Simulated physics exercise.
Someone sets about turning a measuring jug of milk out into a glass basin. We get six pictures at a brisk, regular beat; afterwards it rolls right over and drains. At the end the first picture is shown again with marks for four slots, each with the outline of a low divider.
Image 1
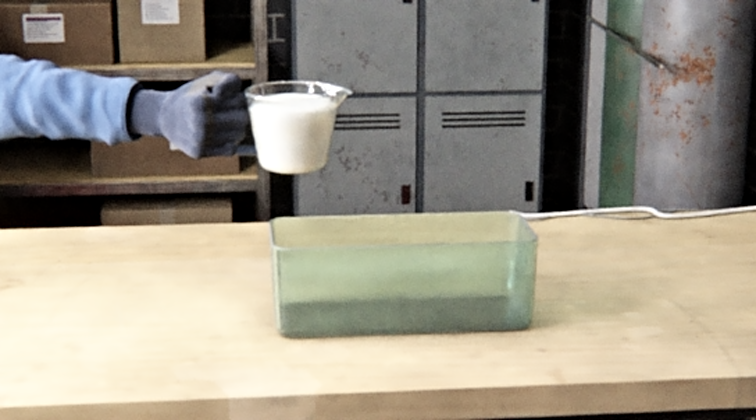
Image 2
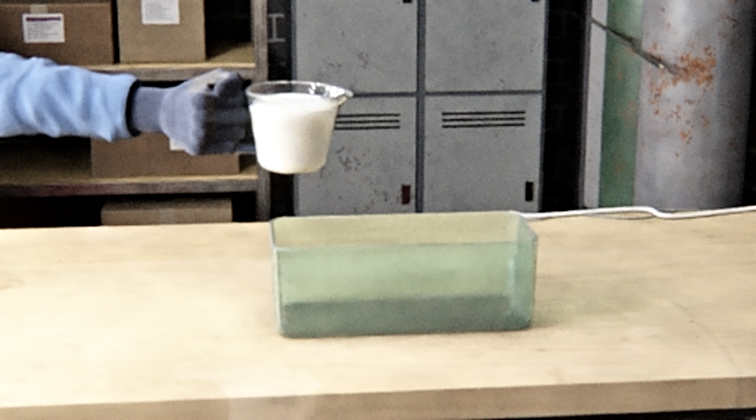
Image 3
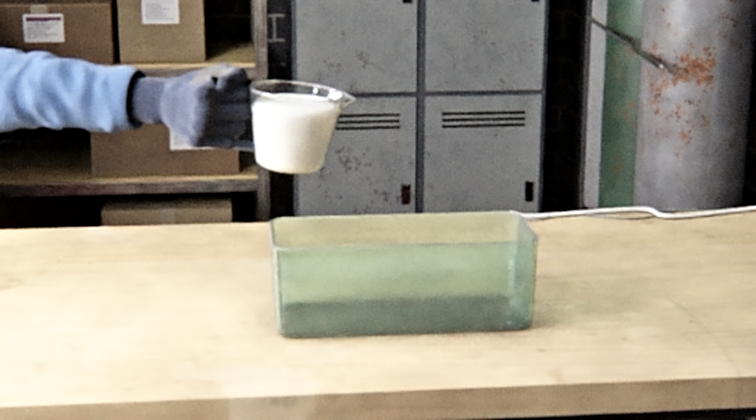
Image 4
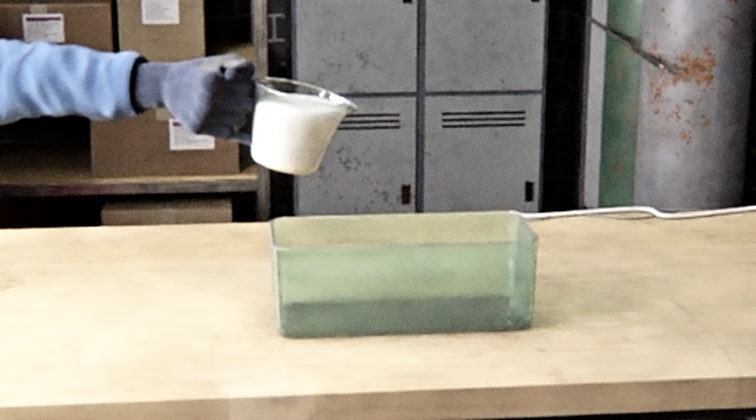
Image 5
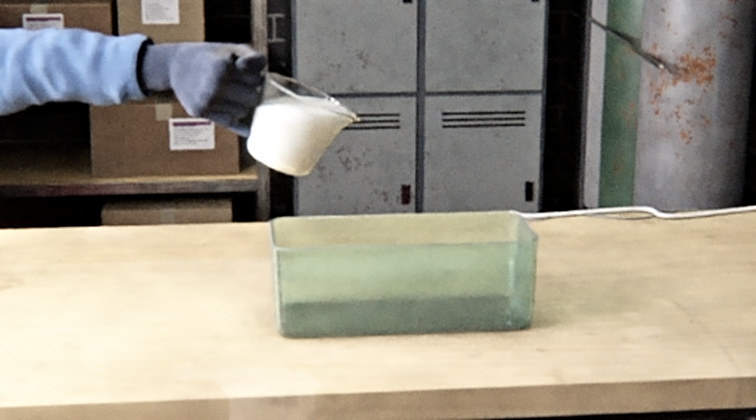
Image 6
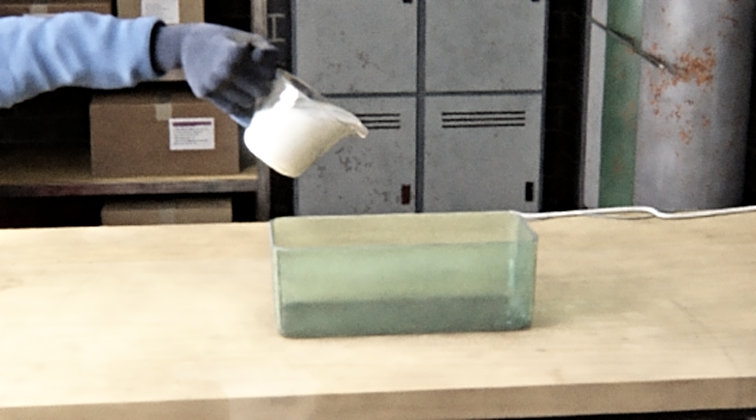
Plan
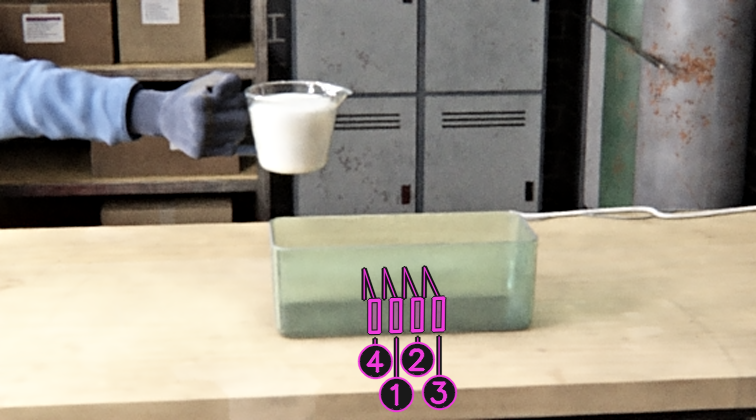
A gloved hand holds a clear measuring jug of milk upright above a glass basin on a wooden table, then gradually tilts it to the right until the milk reaches over the lip.
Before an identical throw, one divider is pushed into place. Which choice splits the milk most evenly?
The answer is position 1.
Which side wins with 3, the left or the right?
The left one.
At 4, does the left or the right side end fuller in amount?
More ends on the right.
On the marked copy, 1 at (396, 338); 2 at (417, 337); 3 at (439, 336); 4 at (375, 339).
For position 1, about 56 % ends left of the wall and 43 % right of it.
For position 2, about 82 % ends left of the wall and 15 % right of it; 3 % is lost outside.
For position 3, about 88 % ends left of the wall and 9 % right of it; 3 % is lost outside.
For position 4, about 16 % ends left of the wall and 83 % right of it.
